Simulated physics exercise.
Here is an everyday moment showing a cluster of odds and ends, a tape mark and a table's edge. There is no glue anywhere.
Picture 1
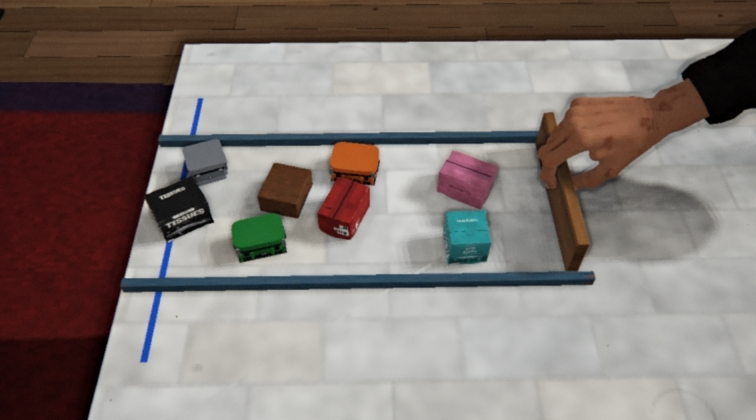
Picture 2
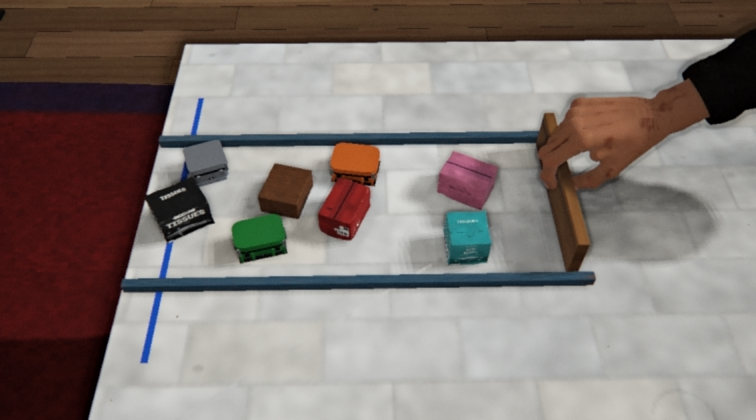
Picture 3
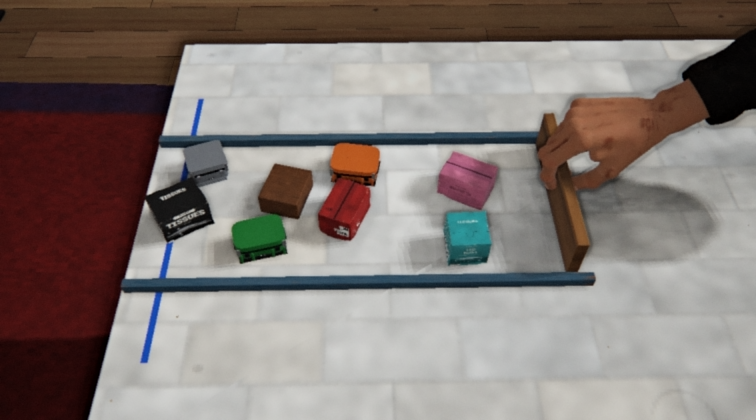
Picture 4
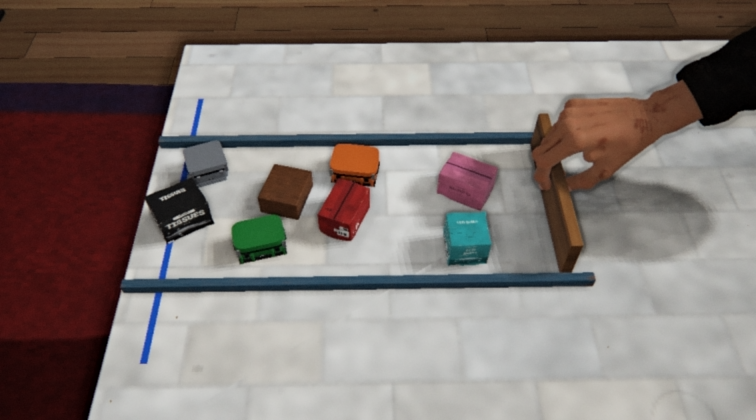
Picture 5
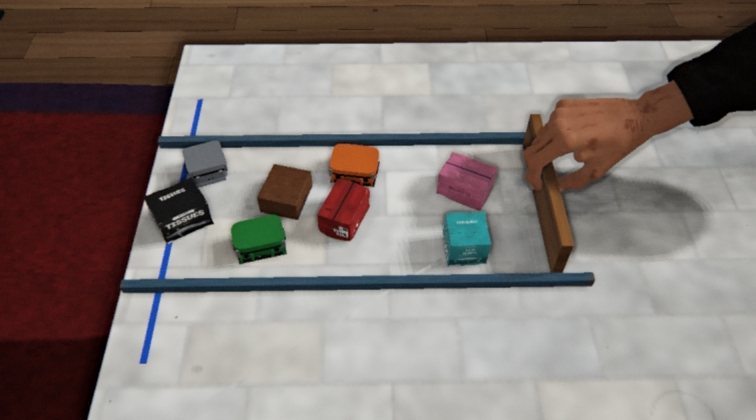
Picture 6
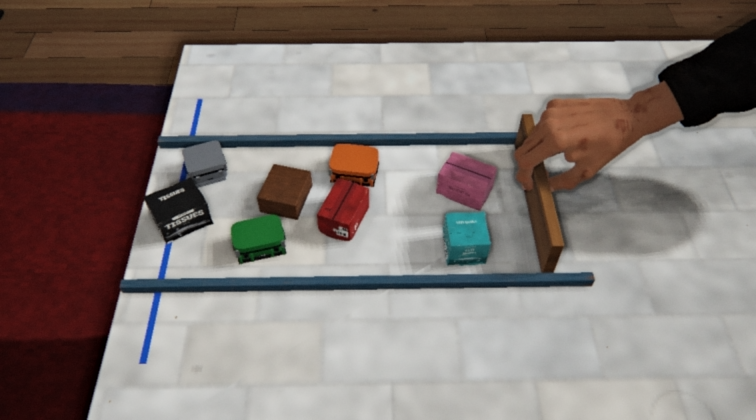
A hand slides a wooden board slightly left between two rails toward several small colourful boxes.
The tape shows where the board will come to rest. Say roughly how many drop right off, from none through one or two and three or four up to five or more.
The number going over the end will be at least five.
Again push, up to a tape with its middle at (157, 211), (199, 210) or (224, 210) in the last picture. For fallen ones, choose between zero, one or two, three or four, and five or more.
Taking them in turn, at least five; 5 or more; one to two.
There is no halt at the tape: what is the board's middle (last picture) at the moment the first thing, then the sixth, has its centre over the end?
Roughly (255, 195) and then roughly (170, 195).
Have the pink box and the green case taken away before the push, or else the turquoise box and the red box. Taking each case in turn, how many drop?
3 in the first try, 3 in the second.
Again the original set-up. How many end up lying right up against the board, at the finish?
The count is 3.
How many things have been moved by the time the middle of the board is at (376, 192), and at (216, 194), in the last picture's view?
At the first place 5, at the second 8.
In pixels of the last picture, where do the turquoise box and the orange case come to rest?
Okay, so first (142, 243), and next (155, 163).
Soon after, none off yet; black box at rest near (179, 210); grey case at rest near (206, 164); green case at rest near (259, 240).
Then, none off yet; black box moved a little near (165, 213); grey case moving near (199, 160); green case moved about its own width near (180, 249).
At rest, the number that fall off is five or more; fallen, red box, brown block, green case, grey case and black box.
